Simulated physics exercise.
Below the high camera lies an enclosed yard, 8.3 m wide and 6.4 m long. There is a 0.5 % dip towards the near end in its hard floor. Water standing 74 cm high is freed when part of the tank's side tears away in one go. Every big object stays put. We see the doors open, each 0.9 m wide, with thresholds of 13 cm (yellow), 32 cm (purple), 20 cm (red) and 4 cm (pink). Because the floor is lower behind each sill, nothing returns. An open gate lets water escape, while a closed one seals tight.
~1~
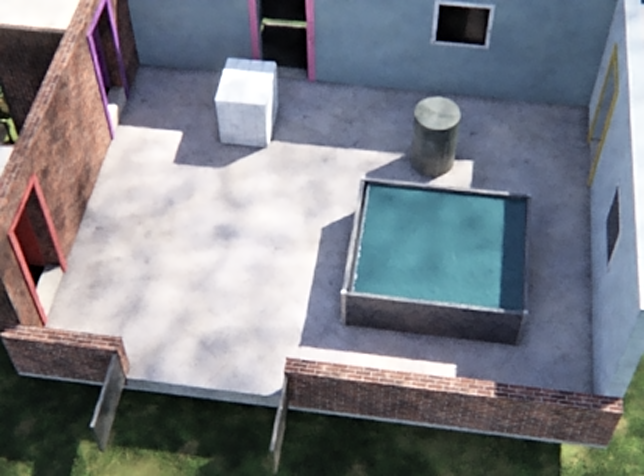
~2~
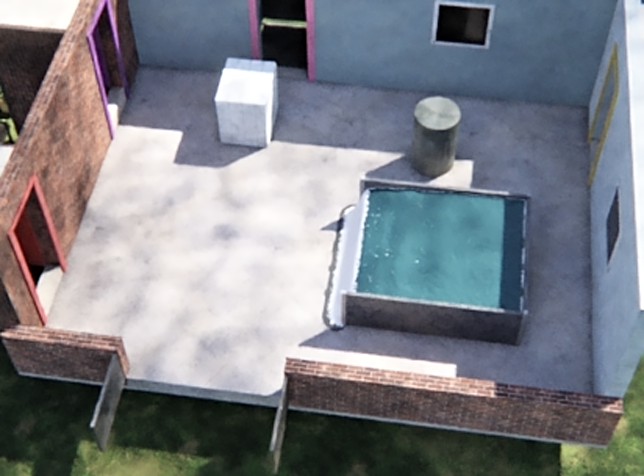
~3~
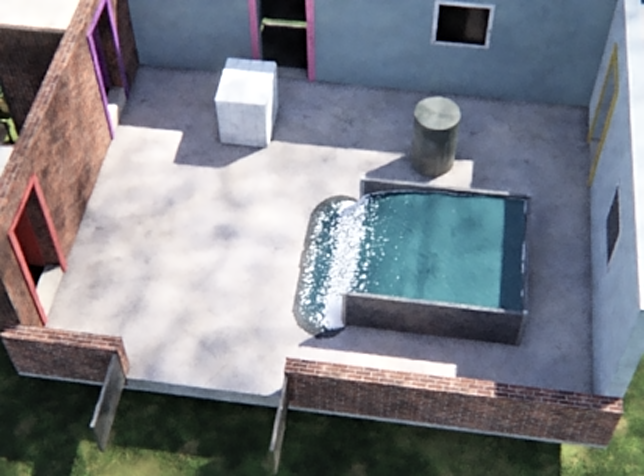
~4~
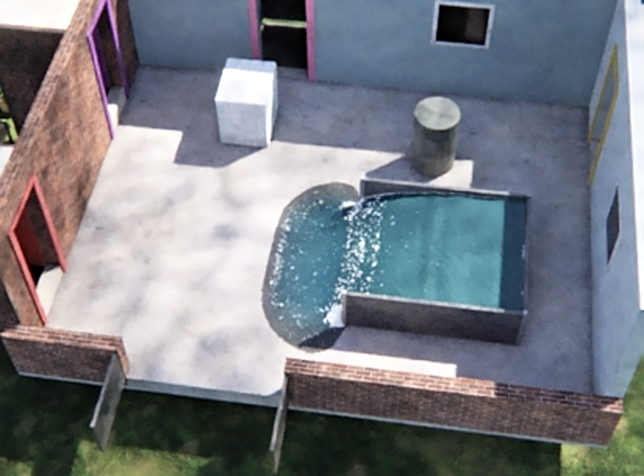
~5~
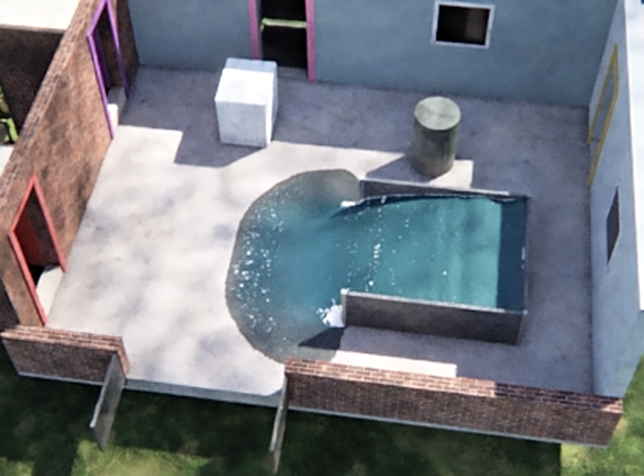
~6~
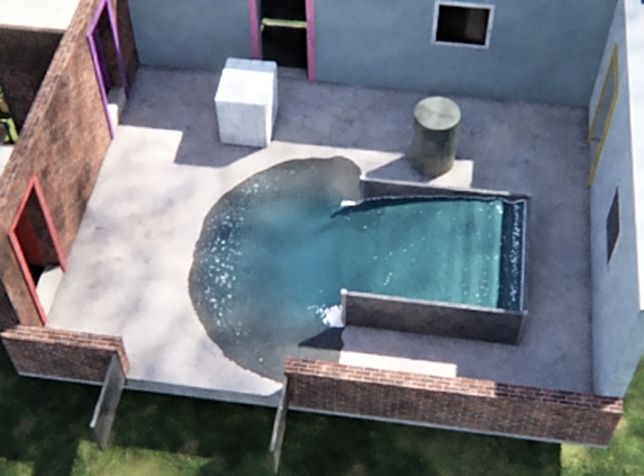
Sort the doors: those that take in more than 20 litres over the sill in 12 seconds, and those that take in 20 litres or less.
Sorted: The yellow door takes in 20 litres or less; the purple door takes in 20 litres or less; the red door takes in more; the pink door takes in more.
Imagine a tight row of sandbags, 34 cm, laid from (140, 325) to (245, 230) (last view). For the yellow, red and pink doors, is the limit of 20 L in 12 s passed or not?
Note - yellow: Limit held; red: Limit held; pink: Limit exceeded.
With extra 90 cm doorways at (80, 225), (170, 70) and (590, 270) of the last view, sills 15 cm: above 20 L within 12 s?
Per doorway, in order: Sufficient / sufficient / insufficient.
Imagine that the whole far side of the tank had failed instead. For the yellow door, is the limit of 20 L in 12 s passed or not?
Yellow: Exceeds.
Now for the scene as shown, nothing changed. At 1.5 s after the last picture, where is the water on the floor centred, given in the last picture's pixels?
Near (285, 256).
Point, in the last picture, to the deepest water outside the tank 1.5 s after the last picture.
Roughly (35, 352).
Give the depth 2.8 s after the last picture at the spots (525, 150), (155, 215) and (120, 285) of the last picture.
Spot by spot: Some 0, 6, then 24 cm.
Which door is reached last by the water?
It would be the yellow one.
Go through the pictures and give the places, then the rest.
The first picture shows the tank at (440, 246) is whole and still, 74 cm deep.
In the second picture, the front is at (339, 327), 1.2 m from the gap at (355, 256); 0.6 m2 of floor is under water; 74 cm left at the back of the tank.
In the third picture, water pours out at (355, 257) and has run 1.4 m, to (315, 331); typically 13 cm deep outside, 74 cm at the tank's back.
In the fourth picture, the front is at (290, 338), 1.7 m from the gap at (355, 258); 3.5 m2 of floor is under water; 74 cm left at the back of the tank.
In the fifth picture, the front is at (296, 179), 2.1 m from the gap at (355, 258); 5.8 m2 of floor is under water; 73 cm left at the back of the tank.
In the sixth picture, water pours out at (355, 259) and has run 2.6 m, to (195, 294); typically 7 cm deep outside, 67 cm at the tank's back.
Then, 0.7 s after the last picture water covers 45 % of the floor and is deepest (33 cm) near (344, 298); yellow door not reached, purple door not reached, red door 9 cm at the sill, 0 L in, pink door not reached.
Then, 1.5 s after the last picture water covers 50 % of the floor and is deepest (44 cm) near (35, 352); yellow door not reached, purple door 19 cm at the sill, 0 L in, red door 30 cm at the sill, 9 L in, pink door 2 cm at the sill, 0 L in.
Then, 2.8 s after the last picture water covers 55 % of the floor and is deepest (37 cm) near (140, 67); yellow door not reached, purple door 21 cm at the sill, 0 L in, red door 31 cm at the sill, 82 L in, pink door 6 cm at the sill, 14 L in.
Then, 6.3 s after the last picture water covers 80 % of the floor and is deepest (18 cm) near (224, 110); yellow door 7 cm at the sill, 0 L in, purple door 15 cm at the sill, 0 L in, red door 11 cm at the sill, 106 L in, pink door 7 cm at the sill, 45 L in.
Then, 11.3 s after the last picture water covers 100 % of the floor and is deepest (14 cm) near (552, 416); yellow door 8 cm at the sill, 1 L in, purple door 6 cm at the sill, 0 L in, red door 9 cm at the sill, 106 L in, pink door 4 cm at the sill, 61 L in.
